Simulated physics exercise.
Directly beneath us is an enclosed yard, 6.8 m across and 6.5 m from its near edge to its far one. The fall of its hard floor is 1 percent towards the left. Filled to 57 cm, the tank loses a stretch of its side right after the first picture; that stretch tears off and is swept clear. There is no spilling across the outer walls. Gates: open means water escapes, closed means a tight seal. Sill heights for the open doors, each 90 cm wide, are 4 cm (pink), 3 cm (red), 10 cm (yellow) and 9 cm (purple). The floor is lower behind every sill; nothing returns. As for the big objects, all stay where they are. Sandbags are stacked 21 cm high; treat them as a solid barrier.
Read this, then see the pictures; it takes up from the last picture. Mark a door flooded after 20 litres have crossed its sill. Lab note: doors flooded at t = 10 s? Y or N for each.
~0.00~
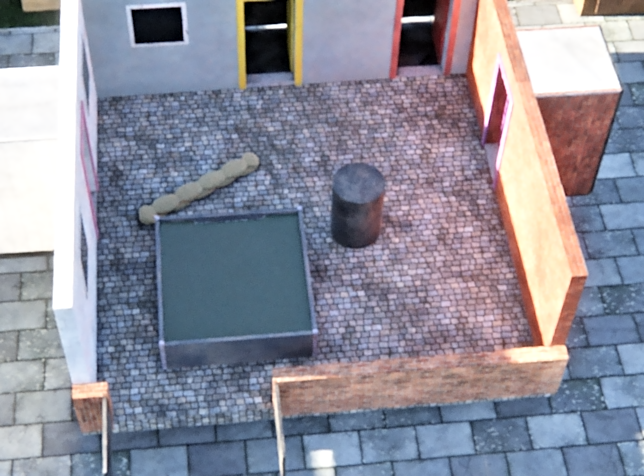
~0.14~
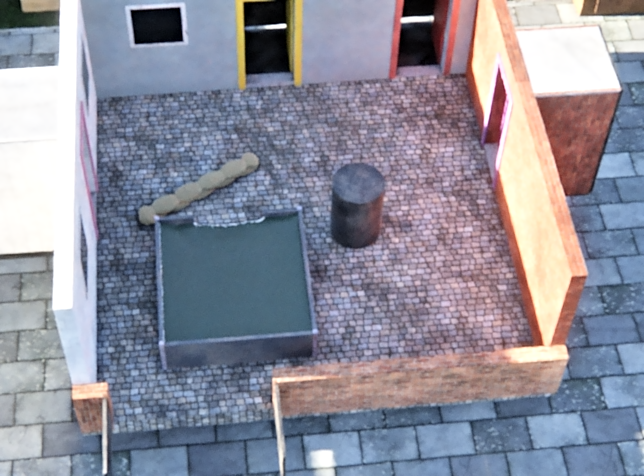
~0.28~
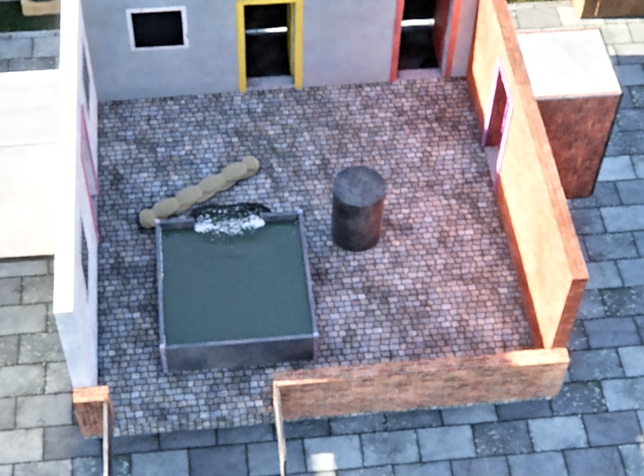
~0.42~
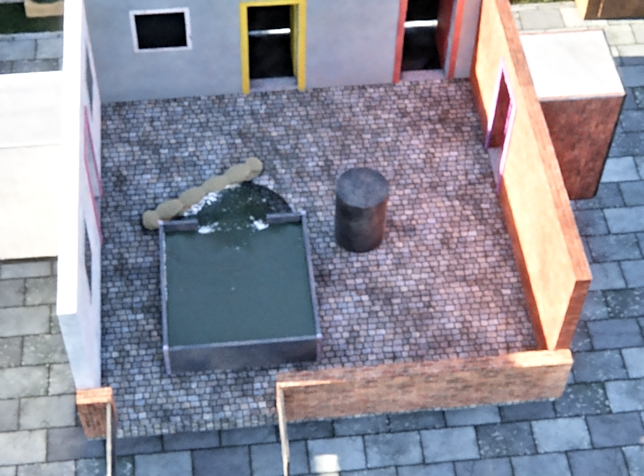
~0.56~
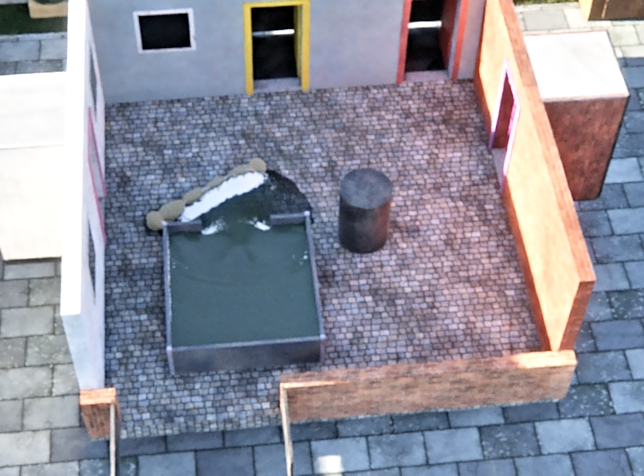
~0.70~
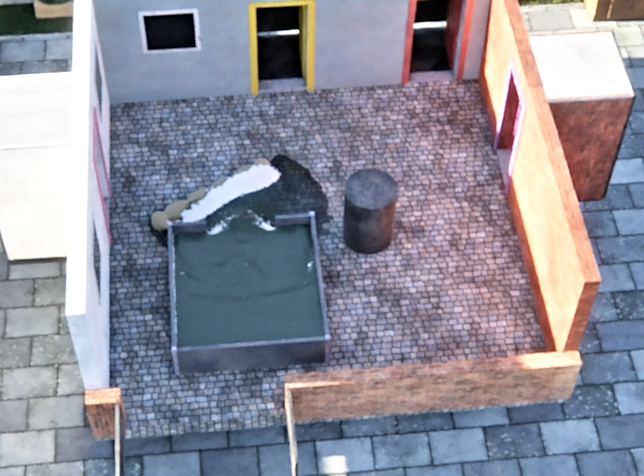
At the pink door the water let in will surpass the limit, at the red door the water let in will surpass the limit, at the yellow door the water let in will remain short of the limit, at the purple door the water let in will remain short of the limit.
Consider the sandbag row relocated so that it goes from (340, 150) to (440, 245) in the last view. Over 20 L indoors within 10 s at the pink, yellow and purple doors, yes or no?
Door by door: Pink limit exceeded, yellow limit exceeded, purple limit kept.
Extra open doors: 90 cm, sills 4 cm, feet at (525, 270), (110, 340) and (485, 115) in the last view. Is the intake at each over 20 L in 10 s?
Note, doorways in listed order: Stays short, stays short, goes beyond.
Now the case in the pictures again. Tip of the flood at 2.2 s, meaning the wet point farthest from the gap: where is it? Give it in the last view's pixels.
Point: Roughly (424, 83) in the last view.
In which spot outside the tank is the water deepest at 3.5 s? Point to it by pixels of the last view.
Roughly pixel (217, 211).
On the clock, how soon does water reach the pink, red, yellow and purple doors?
Pink = 2.0 s, red = 2.2 s, yellow = 2.0 s, purple = 2.8 s.
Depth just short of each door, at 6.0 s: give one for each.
Measured in centimetres, the pink door gives 6, the red door 11, the yellow door 5 and the purple door 10.
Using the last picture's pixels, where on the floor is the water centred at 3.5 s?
At roughly (265, 235).
After 1.4 s water covers 20 % of the floor and is deepest (40 cm) near (227, 202); pink door not reached, red door not reached, yellow door not reached, purple door not reached.
After 2.2 s water covers 50 % of the floor and is deepest (38 cm) near (227, 202); pink door 6 cm at the sill, 0 L in, red door not reached, yellow door 7 cm at the sill, 0 L in, purple door not reached.
After 3.5 s water covers 60 % of the floor and is deepest (28 cm) near (217, 211); pink door 7 cm at the sill, 8 L in, red door 8 cm at the sill, 14 L in, yellow door 11 cm at the sill, 3 L in, purple door 11 cm at the sill, 0 L in.
After 6.0 s water covers 70 % of the floor and is deepest (22 cm) near (217, 211); pink door 6 cm at the sill, 25 L in, red door 11 cm at the sill, 101 L in, yellow door 5 cm at the sill, 5 L in, purple door 10 cm at the sill, 7 L in.
After 10.0 s water covers 95 % of the floor and is deepest (14 cm) near (217, 211); pink door 7 cm at the sill, 56 L in, red door 8 cm at the sill, 194 L in, yellow door 5 cm at the sill, 5 L in, purple door 5 cm at the sill, 9 L in.
